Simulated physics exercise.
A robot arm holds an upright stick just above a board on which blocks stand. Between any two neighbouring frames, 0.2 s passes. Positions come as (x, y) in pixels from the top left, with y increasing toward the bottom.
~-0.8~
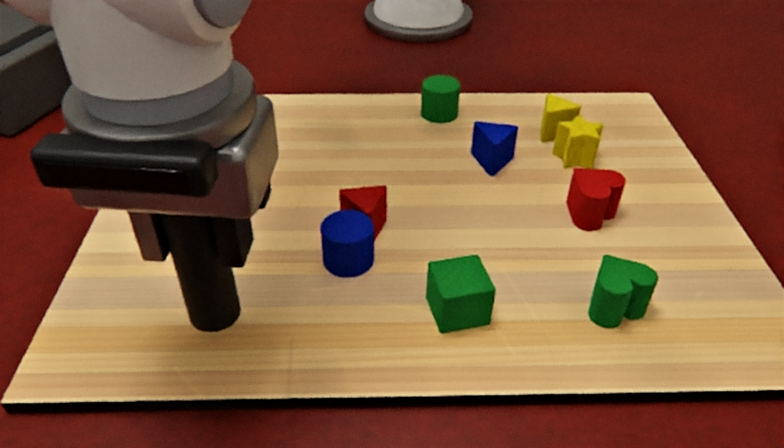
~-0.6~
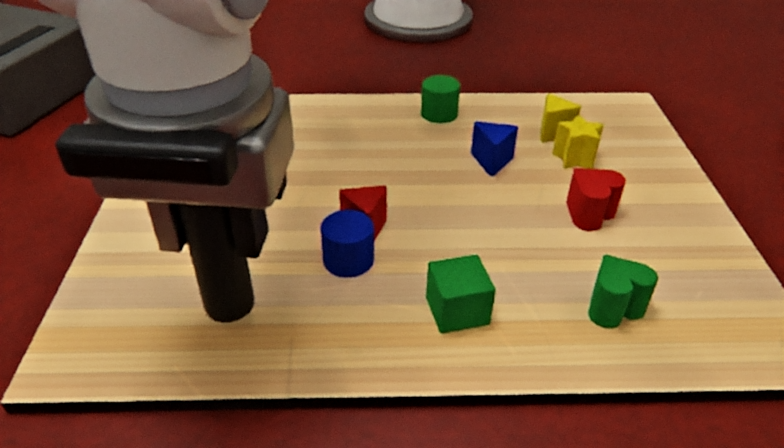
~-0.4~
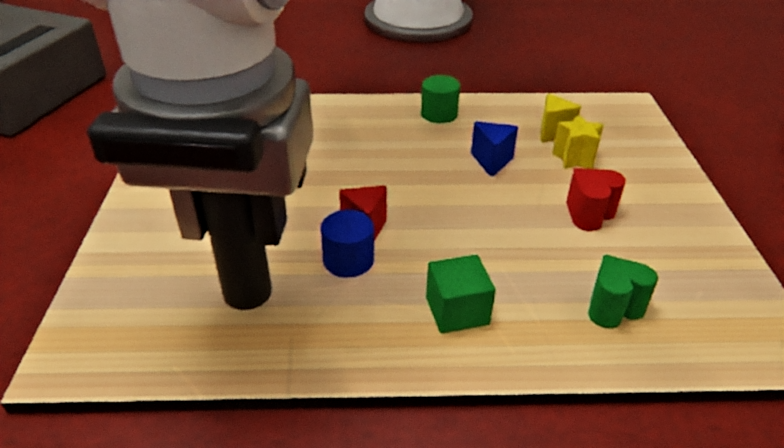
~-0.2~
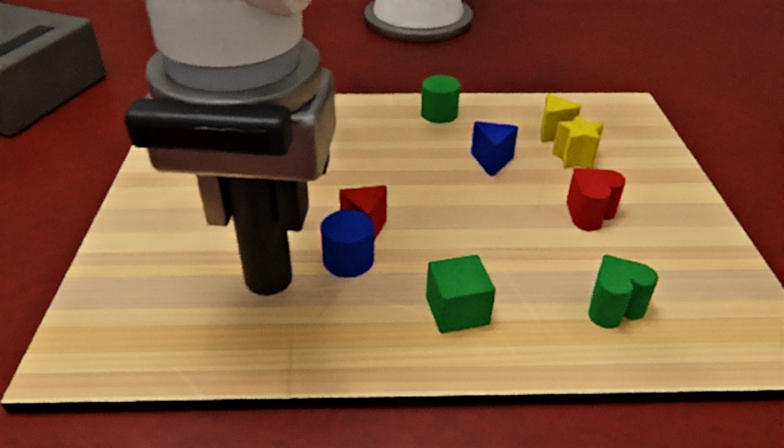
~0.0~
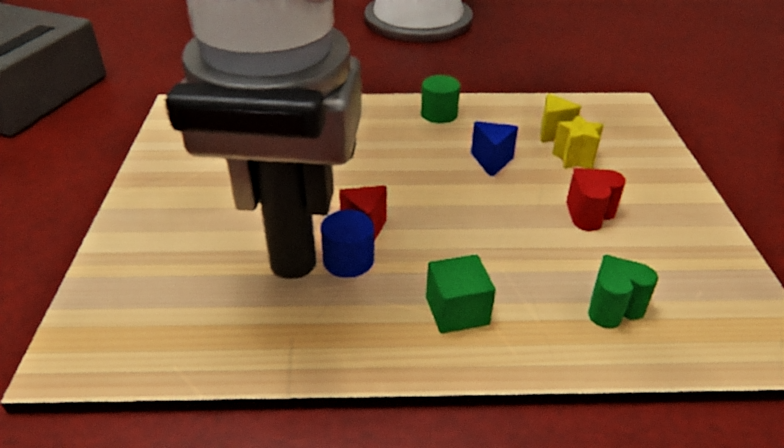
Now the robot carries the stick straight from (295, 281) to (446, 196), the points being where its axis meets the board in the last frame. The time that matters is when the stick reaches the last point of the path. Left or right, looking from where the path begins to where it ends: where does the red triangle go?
The shift is leftward.
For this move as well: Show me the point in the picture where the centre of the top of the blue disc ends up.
About (453, 199).
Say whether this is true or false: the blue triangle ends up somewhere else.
False.
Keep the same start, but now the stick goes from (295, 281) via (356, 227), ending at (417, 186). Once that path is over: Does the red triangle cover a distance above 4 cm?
That would be a yes.
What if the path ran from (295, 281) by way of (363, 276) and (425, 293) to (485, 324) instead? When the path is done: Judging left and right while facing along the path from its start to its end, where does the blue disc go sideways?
Answer: Leftward.
What follows on the original path. One third of the way, stick at (351, 232); blue disc at (398, 210); red triangle at (382, 186), turned 65° anticlockwise.
Two thirds of the way, stick at (402, 204); blue disc at (445, 200); red triangle at (400, 166), turned 65° anticlockwise.
At the end, stick at (447, 178); blue disc at (453, 199); red triangle at (407, 157), turned 90° anticlockwise; blue triangle not moved.
